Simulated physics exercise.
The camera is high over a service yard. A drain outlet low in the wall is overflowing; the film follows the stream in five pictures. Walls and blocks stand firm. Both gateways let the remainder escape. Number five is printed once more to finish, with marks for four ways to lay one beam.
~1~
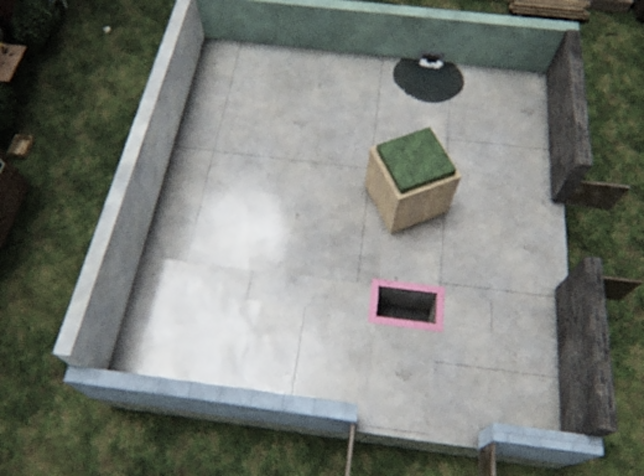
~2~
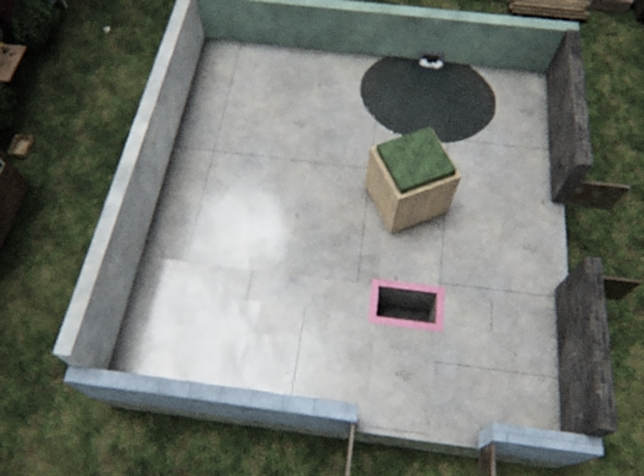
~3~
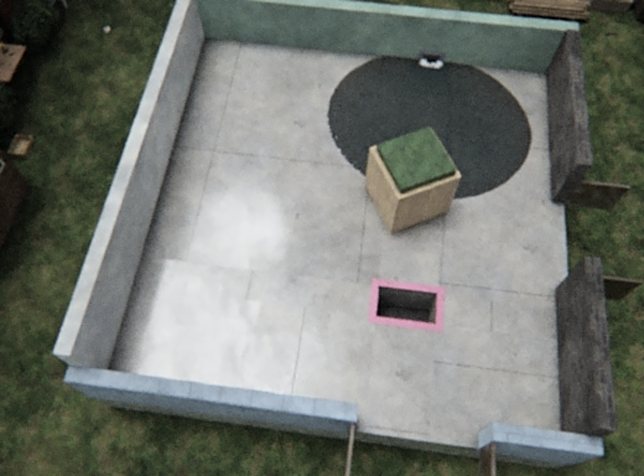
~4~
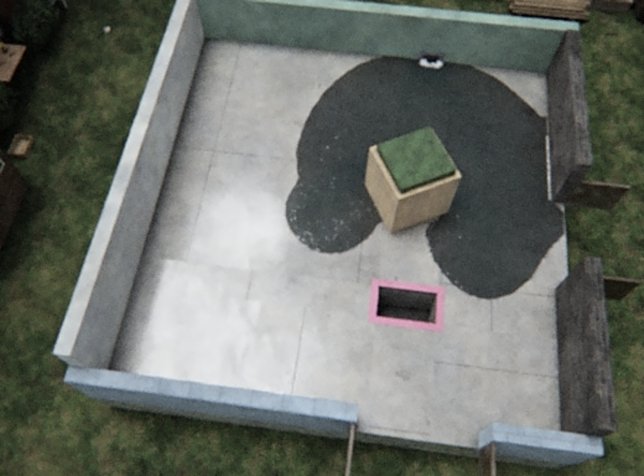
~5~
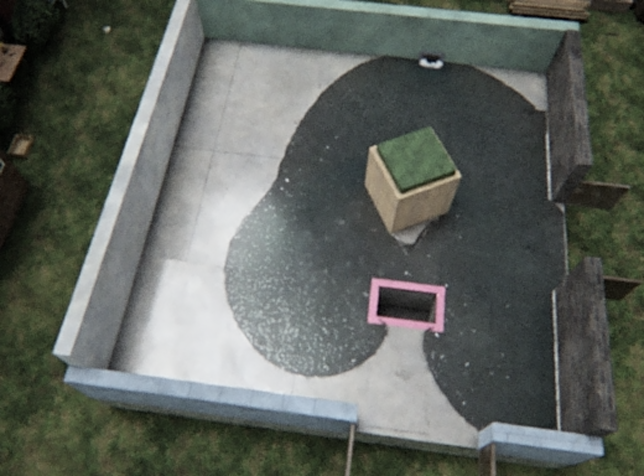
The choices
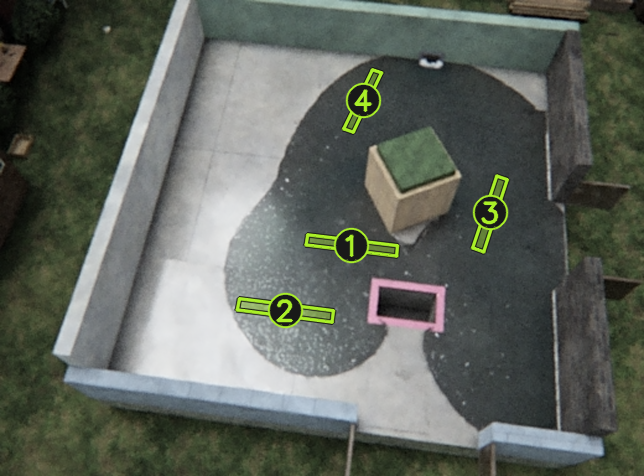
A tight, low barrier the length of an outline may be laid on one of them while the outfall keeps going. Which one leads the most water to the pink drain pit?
Go for 3.
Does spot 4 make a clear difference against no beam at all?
No, it changes little.
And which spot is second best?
Here it is spot 2.
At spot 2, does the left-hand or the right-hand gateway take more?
The left one.
In lime, 1 from (306, 239) to (397, 250); 2 from (238, 304) to (332, 316); 3 from (478, 249) to (502, 177); 4 from (348, 130) to (376, 71).
For spot 1, about 7 % of the stream goes into the pink drain pit, about 92 % out by the gates.
For spot 2, about 15 % of the stream goes into the pink drain pit, about 84 % out by the gates.
For spot 3, about 29 % of the stream goes into the pink drain pit, about 69 % out by the gates.
For spot 4, about 9 % of the stream goes into the pink drain pit, about 90 % out by the gates.
